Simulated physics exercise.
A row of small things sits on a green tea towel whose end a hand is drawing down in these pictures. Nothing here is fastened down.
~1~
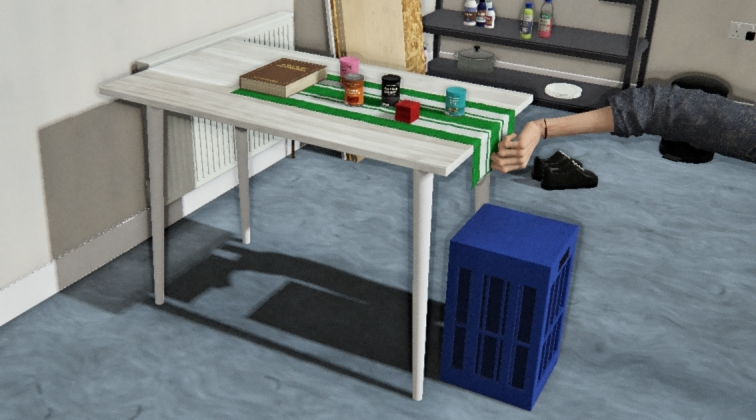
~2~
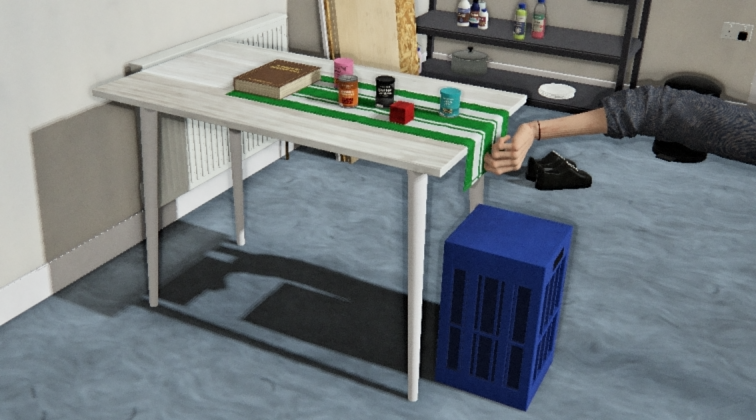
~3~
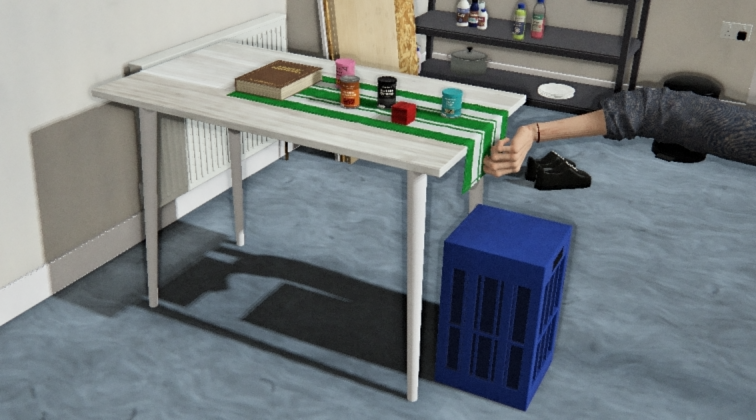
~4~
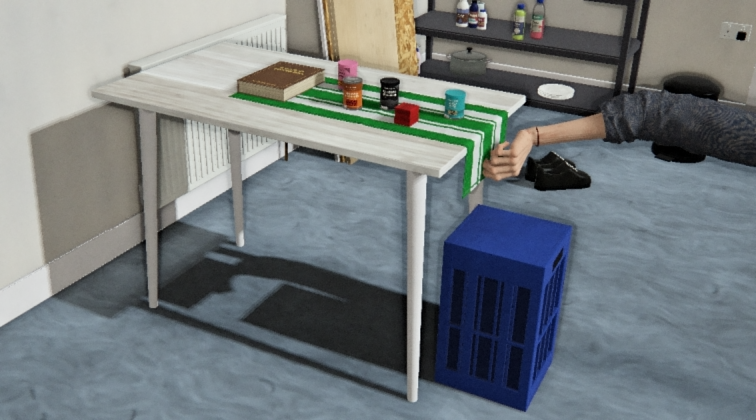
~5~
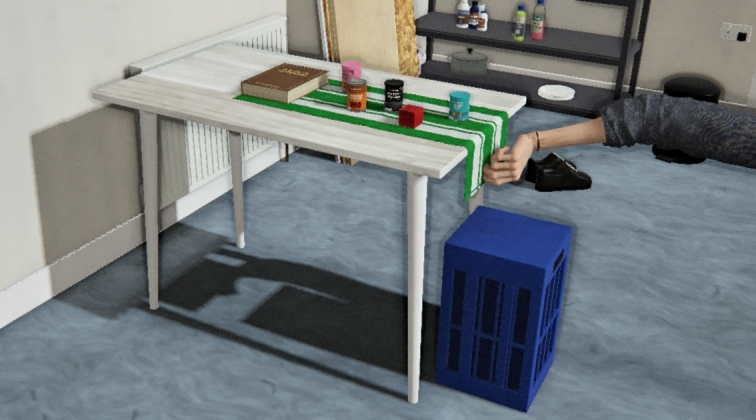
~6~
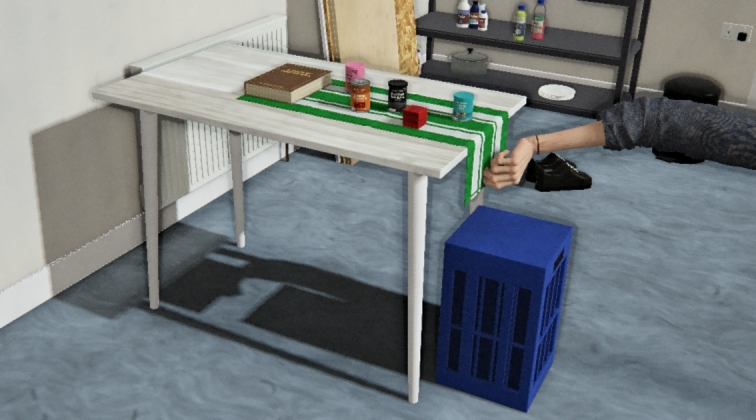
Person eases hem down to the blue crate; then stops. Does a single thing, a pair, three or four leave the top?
The number that falls is one.
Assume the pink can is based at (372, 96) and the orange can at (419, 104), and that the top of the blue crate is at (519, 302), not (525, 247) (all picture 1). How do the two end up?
Final state: The pink can is still in place, the orange can is no longer up.
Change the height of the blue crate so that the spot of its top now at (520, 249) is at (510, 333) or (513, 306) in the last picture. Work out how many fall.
The first gives 4, the second 3.
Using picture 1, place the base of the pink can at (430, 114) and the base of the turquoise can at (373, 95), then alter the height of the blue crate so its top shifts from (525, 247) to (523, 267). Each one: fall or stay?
As for the pink can, it leaves the top; as for the turquoise can, it stays in place.
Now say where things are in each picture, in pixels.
In the first frame, hem (470, 191); turquoise can (456, 90); red cube (408, 103); black can (391, 77); orange can (354, 76); pink can (350, 59); top of the crate (525, 247).
In the second frame, hem (463, 192); turquoise can (451, 91).
In the third frame, hem (461, 194); red cube (404, 105).
In the fourth frame, hem (462, 198); black can (390, 80); top of the crate (519, 248).
In the fifth frame, hem (463, 204); orange can (357, 81).
In the sixth frame, hem (464, 207); turquoise can (464, 95); red cube (415, 108); black can (398, 82); orange can (361, 82); pink can (355, 64).
Early on, hem on the crate; turquoise can gone.
Finally, hem on the crate; turquoise can gone. The table loses one.
